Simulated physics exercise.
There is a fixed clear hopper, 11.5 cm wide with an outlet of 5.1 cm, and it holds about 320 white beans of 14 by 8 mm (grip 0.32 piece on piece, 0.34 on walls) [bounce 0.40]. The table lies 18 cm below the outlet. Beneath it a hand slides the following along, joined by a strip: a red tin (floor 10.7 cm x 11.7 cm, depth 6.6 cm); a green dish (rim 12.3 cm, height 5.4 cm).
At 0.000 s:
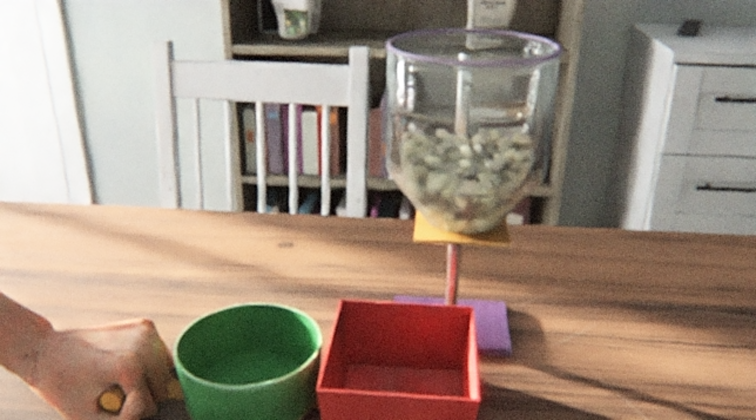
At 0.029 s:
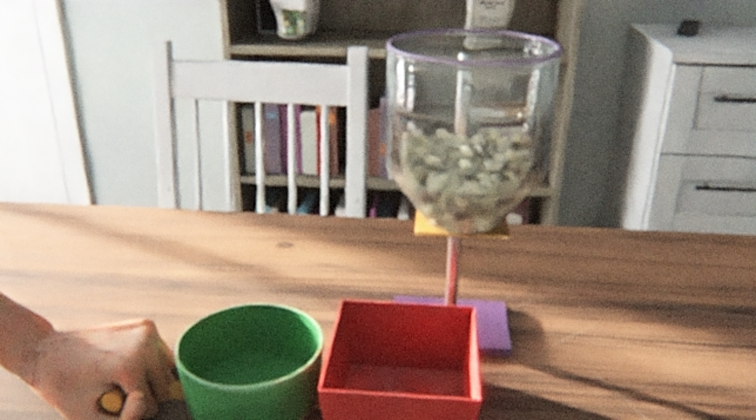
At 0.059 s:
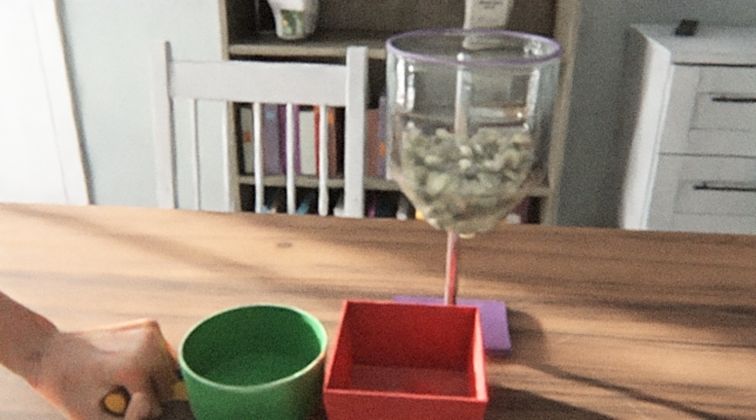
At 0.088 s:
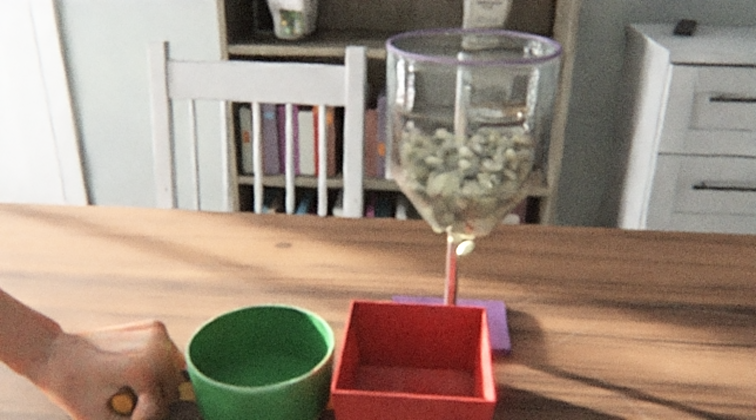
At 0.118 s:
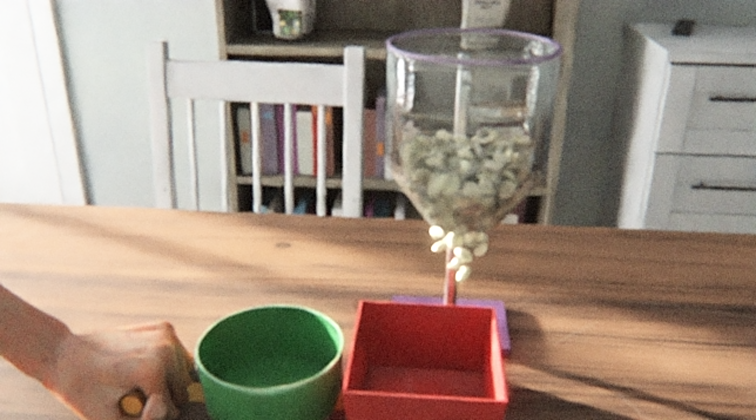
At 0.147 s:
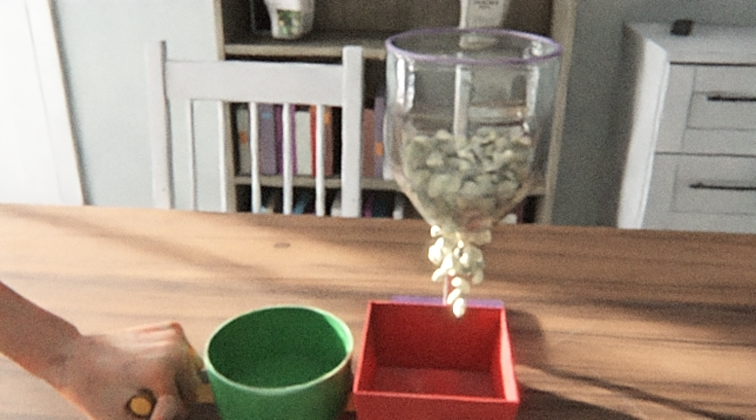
A hand slides a green dish and a red tin right across a table as white beans begin dropping from a clear hopper.
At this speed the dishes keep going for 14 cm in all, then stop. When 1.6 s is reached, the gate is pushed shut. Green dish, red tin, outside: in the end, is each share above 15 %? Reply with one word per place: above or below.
Green dish: Above, red tin: Above, outside: Below.
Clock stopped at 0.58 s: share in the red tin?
So far it comes to around 35 per cent.
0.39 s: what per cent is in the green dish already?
Near 0 per cent so far.
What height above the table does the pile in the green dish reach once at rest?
3.5 cm, roughly.
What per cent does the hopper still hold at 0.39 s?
Around 55 percent of the load, give or take.
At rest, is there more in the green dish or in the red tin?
In the green dish.
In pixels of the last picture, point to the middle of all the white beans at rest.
Centre at rest: Approx. (448, 401).
After 0.39 s, red tin 35 %, hopper 55 %, in the air 10 %; middle of all pieces on or above the table near (470, 270).
After 0.58 s, red tin 35 %, hopper 30 %, green dish 20 %, in the air 15 %; middle of all pieces on or above the table near (490, 323).
Then, at 0.77 s, red tin 35 %, green dish 45 %, in the air 15 %; middle of all pieces on or above the table near (479, 375).
Then, at 0.94 s, red tin 35 %, green dish 65 %; middle of all pieces on or above the table near (470, 400).
In the end, at 2.2 s, outside 5 %, red tin 35 %, hopper 0 %, green dish 65 %.
